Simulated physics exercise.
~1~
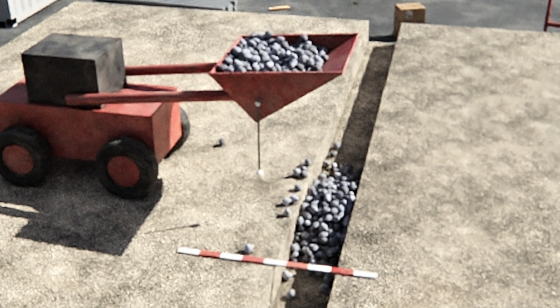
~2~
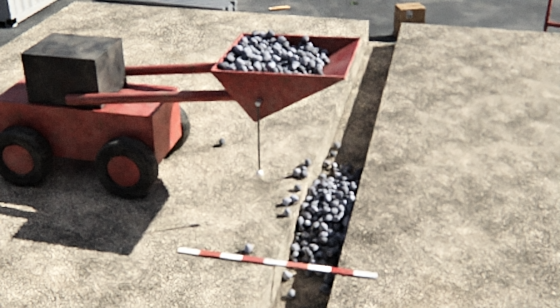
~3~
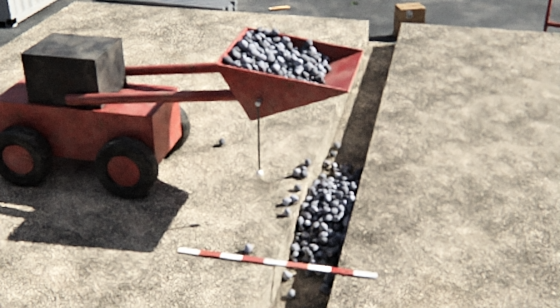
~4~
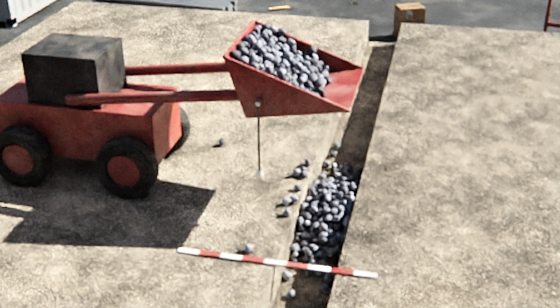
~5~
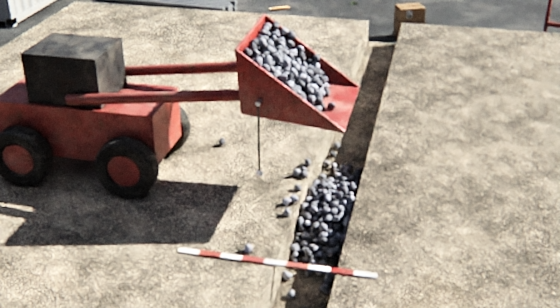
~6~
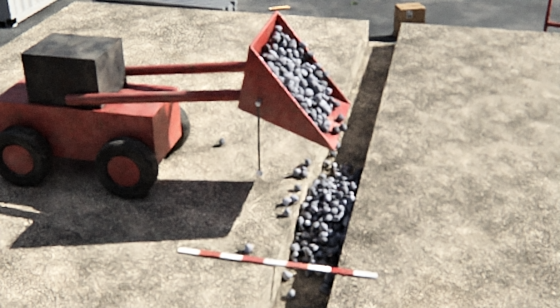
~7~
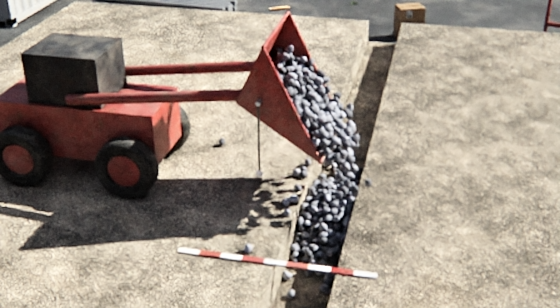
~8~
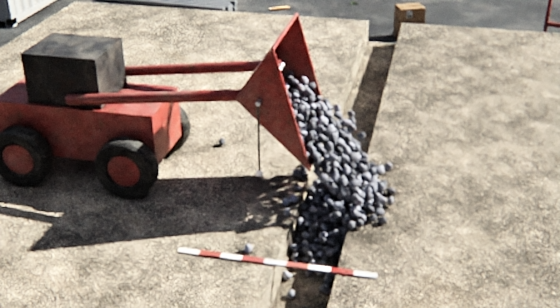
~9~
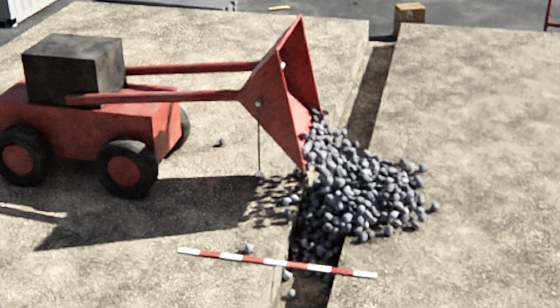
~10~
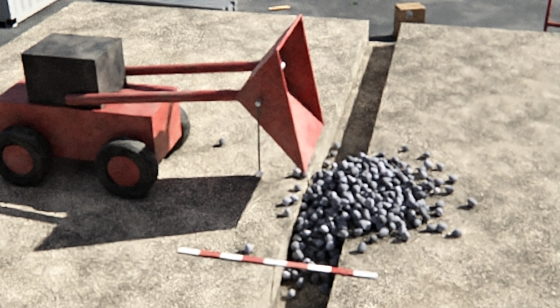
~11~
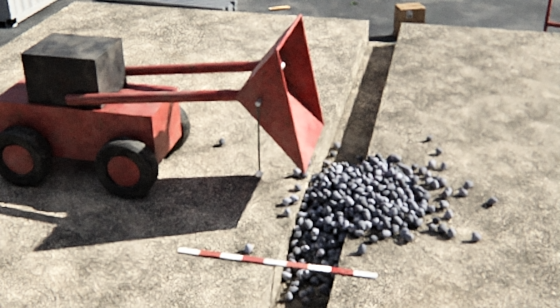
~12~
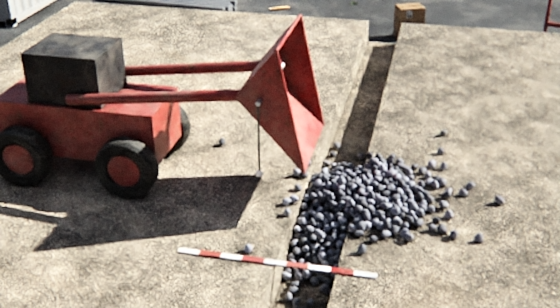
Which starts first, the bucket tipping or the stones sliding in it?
The bucket starts tipping first, and the stones begin to slide only once it has tilted further.
A red bucket heaped with grey stones, held out on the arms of a small red loader, hangs still at first beside a narrow trench that already holds loose stones. The bucket then tips forward to the right, its back edge rising while the loader stays where it is. The stones slide down towards the lowered lip and pour out in a thick stream. They land on the stones in the trench and spread over its right edge. At the end the empty bucket hangs steeply tilted, and the stones rest in a heap partly in the trench and partly on the ground beyond.
